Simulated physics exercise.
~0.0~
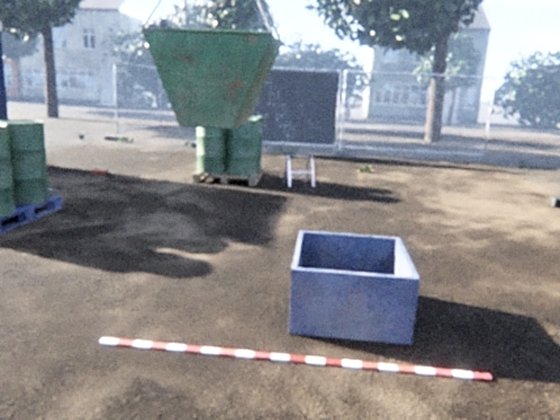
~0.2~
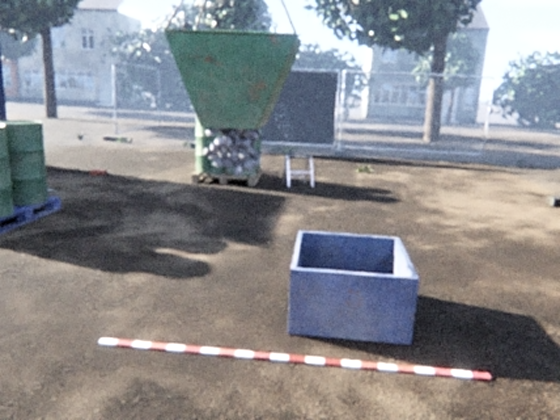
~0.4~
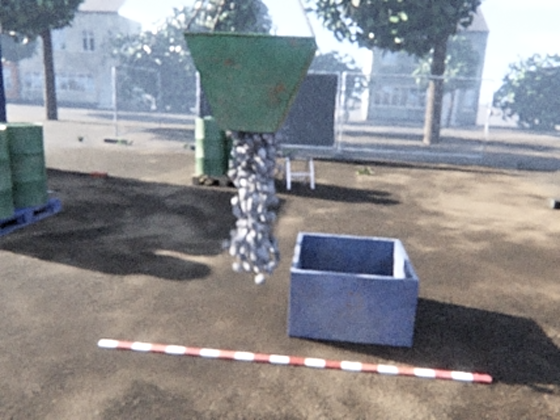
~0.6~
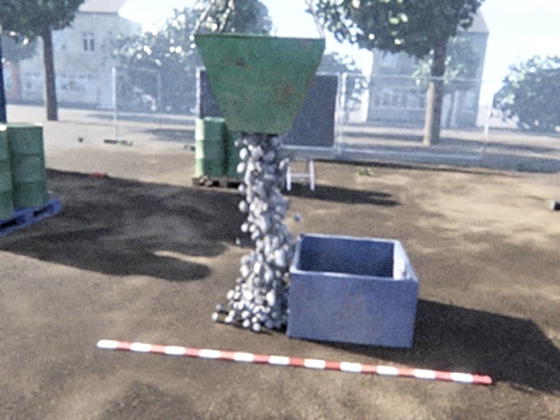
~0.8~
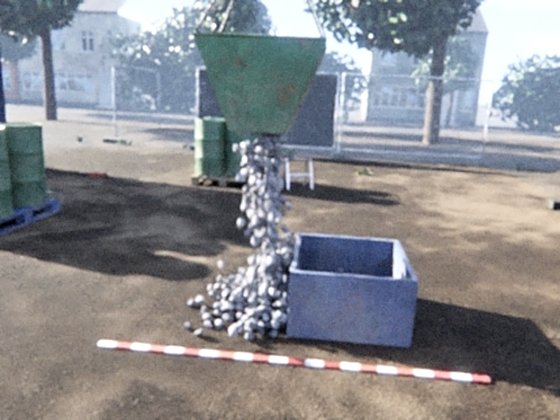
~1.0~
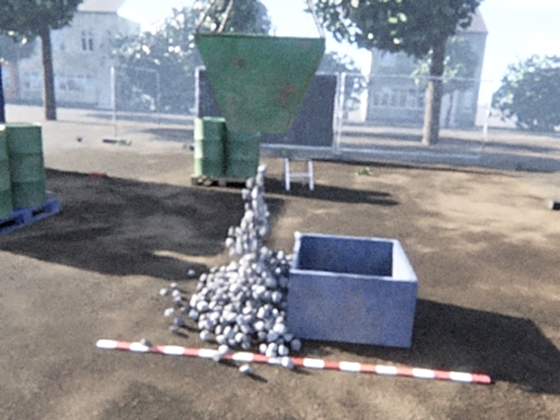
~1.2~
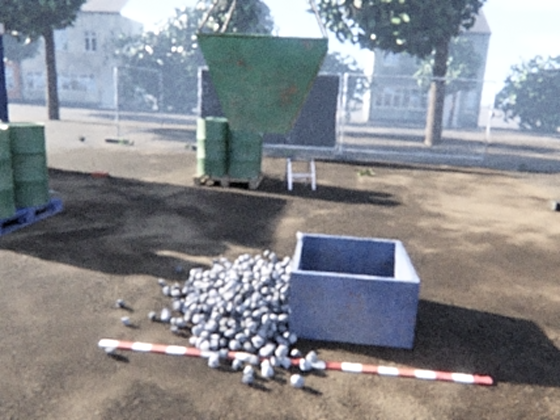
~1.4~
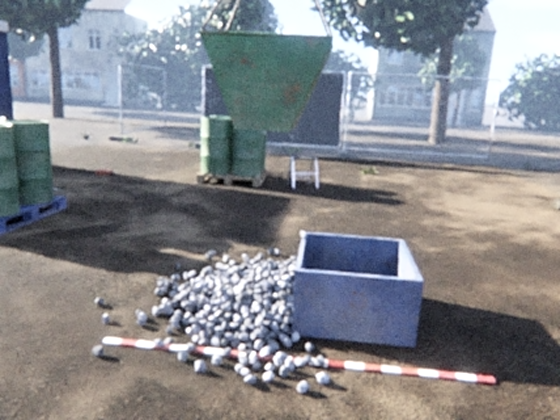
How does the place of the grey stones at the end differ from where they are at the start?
At the start the stones are up inside the green hopper, out of sight. At the end they lie on the ground, nearly all in a spread-out pile to the left of the bin, with some across the striped staff.
A green hopper hanging over a dirt yard glides to the right, toward a blue-grey open bin that stands behind a red and white striped staff. While it is still moving, grey stones begin pouring from its bottom, and the stream drops short of the bin. The hopper comes to a stop up and to the left of the bin, and the stones keep falling, heaping against the bin's left side. As the stream thins and ends, stones roll outward and some cross the staff. At the end the hopper hangs empty above a wide, scattered pile left of the bin.
